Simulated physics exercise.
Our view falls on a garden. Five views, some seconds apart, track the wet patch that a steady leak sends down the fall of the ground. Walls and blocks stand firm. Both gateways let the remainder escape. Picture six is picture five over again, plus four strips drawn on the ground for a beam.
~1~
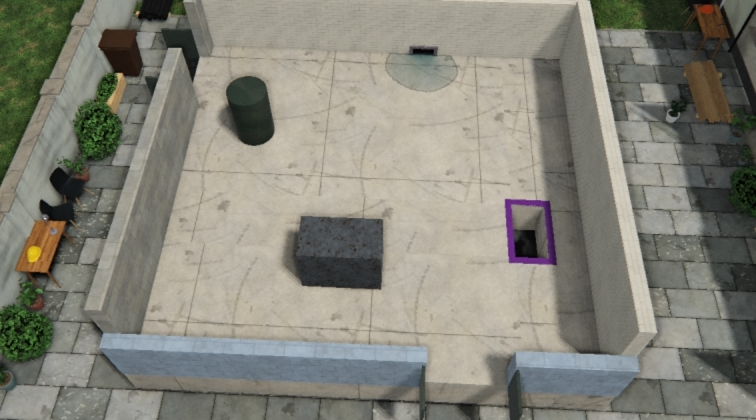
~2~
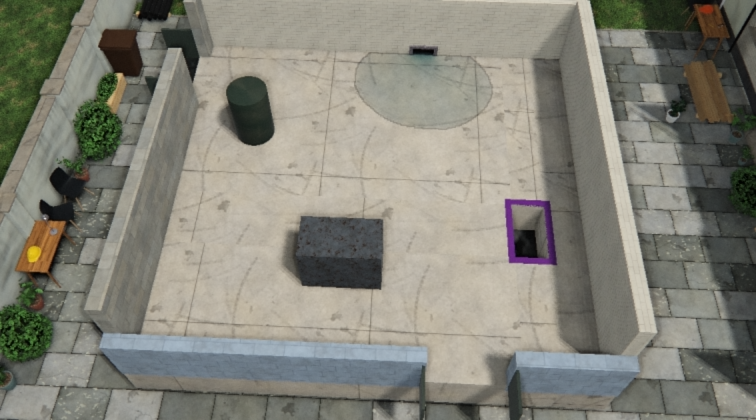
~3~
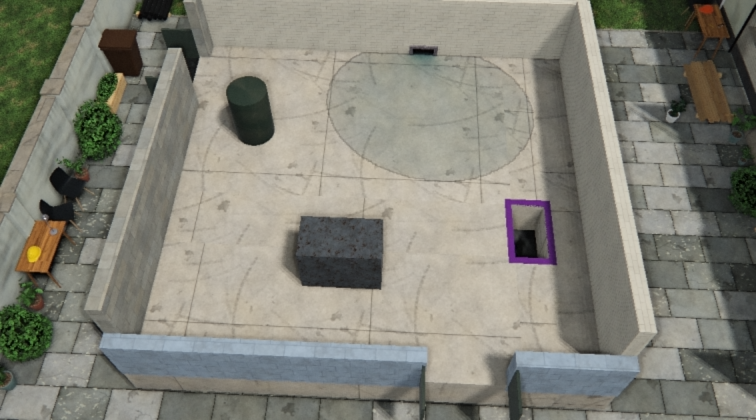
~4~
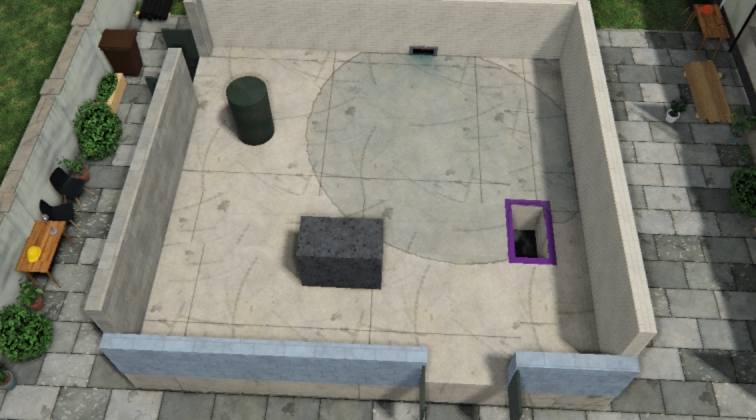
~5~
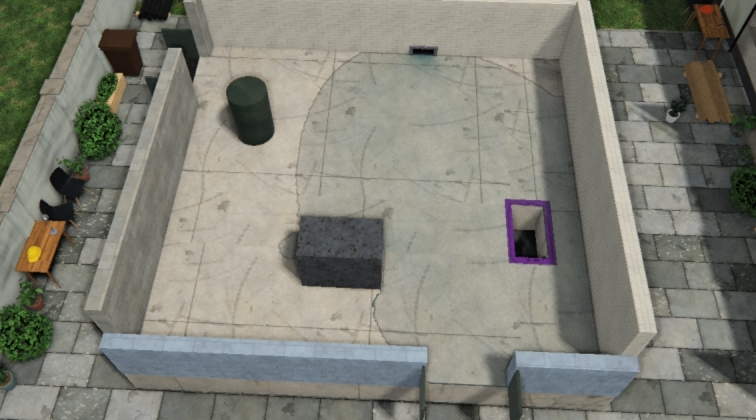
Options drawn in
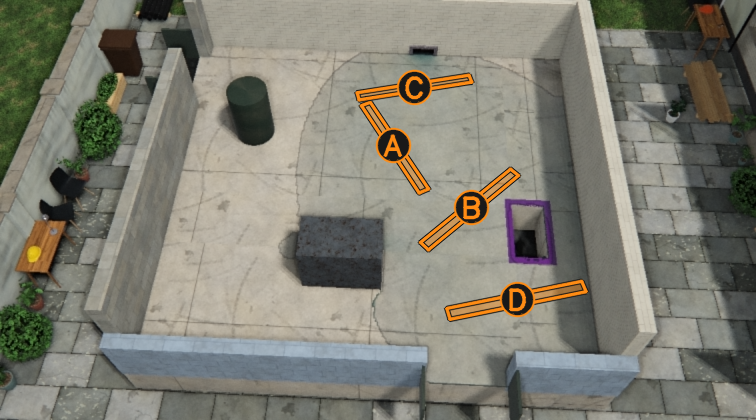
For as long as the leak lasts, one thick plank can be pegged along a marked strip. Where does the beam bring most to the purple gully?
I would pick place D.
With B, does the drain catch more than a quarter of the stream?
No.
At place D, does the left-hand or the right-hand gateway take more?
More leaves on the right.
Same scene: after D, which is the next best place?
Here it is place A.
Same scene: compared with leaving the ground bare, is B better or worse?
Worse.
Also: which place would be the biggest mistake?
B.
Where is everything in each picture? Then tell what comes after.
The first picture shows outfall at (423, 51); purple gully at (530, 231); open gate at (465, 370); open gate at (205, 80); front seen at (434, 86), 3 % of the ground wet; purple gully still dry.
The second picture shows front seen at (446, 125), 9 % of the ground wet; purple gully still dry.
The third picture shows front seen at (430, 178), 21 % of the ground wet; purple gully still dry.
The fourth picture shows front seen at (475, 259), 39 % of the ground wet; purple gully taking water.
The fifth picture shows front seen at (590, 328), 57 % of the ground wet; purple gully taking water.
On the marked copy, A from (365, 104) to (423, 190); B from (424, 246) to (514, 172); C from (358, 96) to (470, 78); D from (448, 313) to (583, 286).
With A, about 43 % of the stream goes into the purple gully, about 57 % out by the gates.
With B, about 15 % of the stream goes into the purple gully, about 83 % out by the gates.
With C, about 27 % of the stream goes into the purple gully, about 71 % out by the gates.
With D, about 62 % of the stream goes into the purple gully, about 37 % out by the gates.
